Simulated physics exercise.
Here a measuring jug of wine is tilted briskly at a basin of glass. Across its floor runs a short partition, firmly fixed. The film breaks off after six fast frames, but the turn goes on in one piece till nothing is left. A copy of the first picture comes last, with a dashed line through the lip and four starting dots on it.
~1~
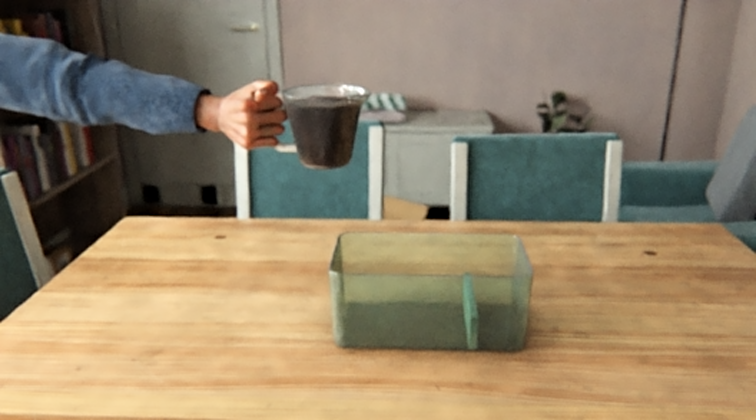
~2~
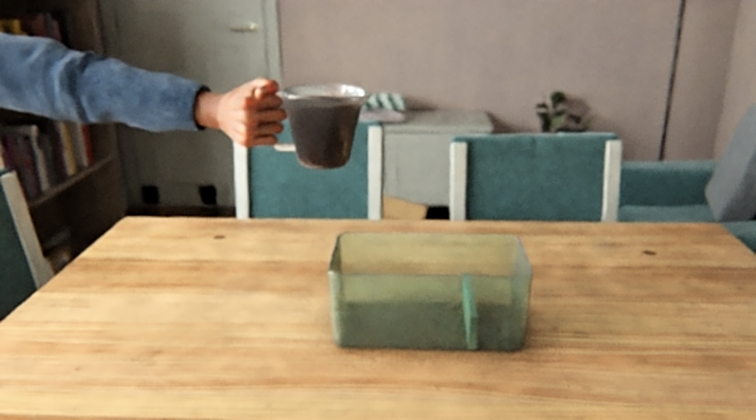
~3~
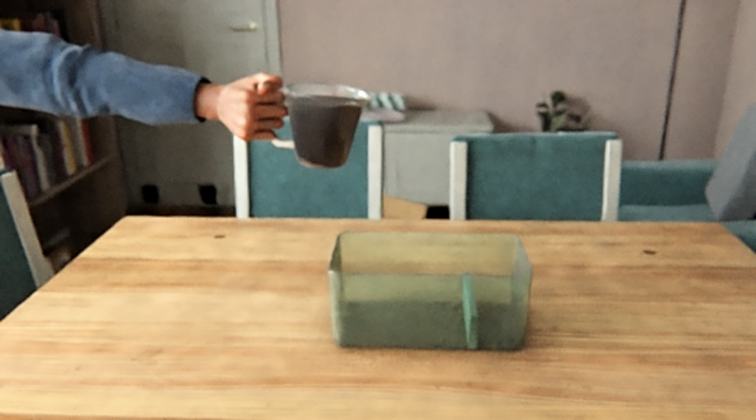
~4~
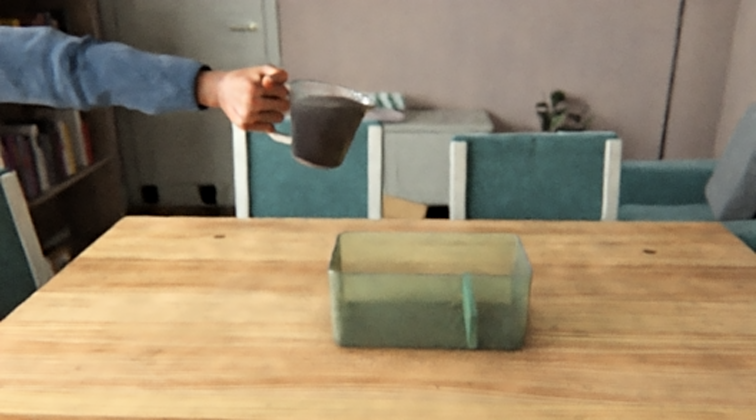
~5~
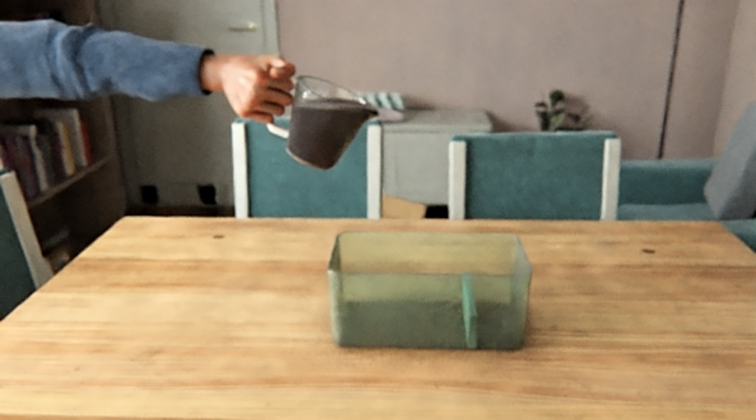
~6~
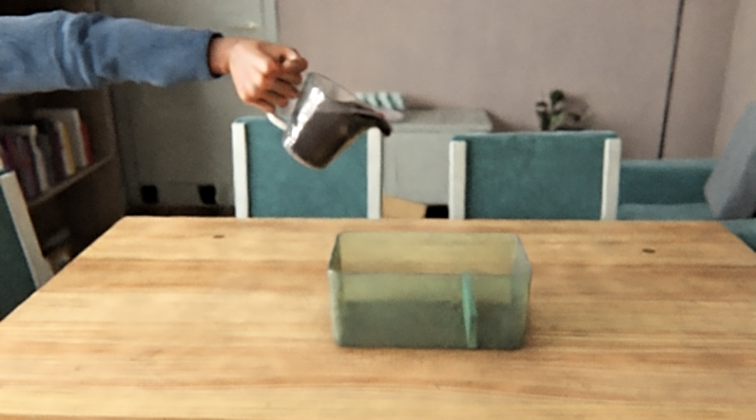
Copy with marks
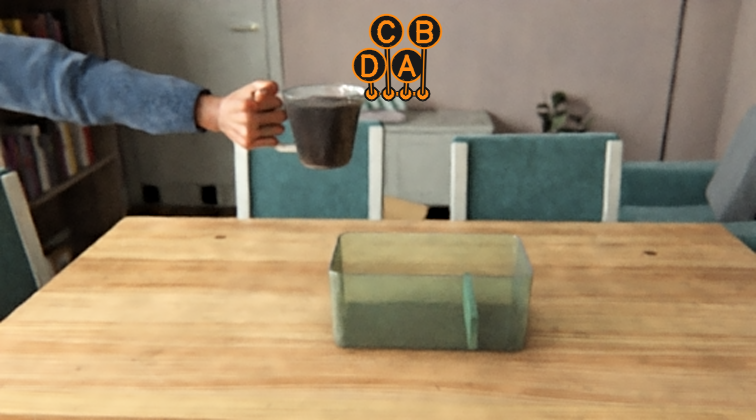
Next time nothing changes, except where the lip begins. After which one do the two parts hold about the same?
B works best here.
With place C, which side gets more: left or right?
The left one.
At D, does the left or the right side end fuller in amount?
The left side.
In orange, A at (405, 93); B at (422, 93); C at (388, 93); D at (371, 93).
If A is chosen, about 84 % ends left of the wall and 13 % right of it; 3 % is lost outside.
If B is chosen, about 50 % ends left of the wall and 48 % right of it.
If C is chosen, about 92 % ends left of the wall and 4 % right of it; 4 % is lost outside.
If D is chosen, about 95 % ends left of the wall and 3 % right of it.
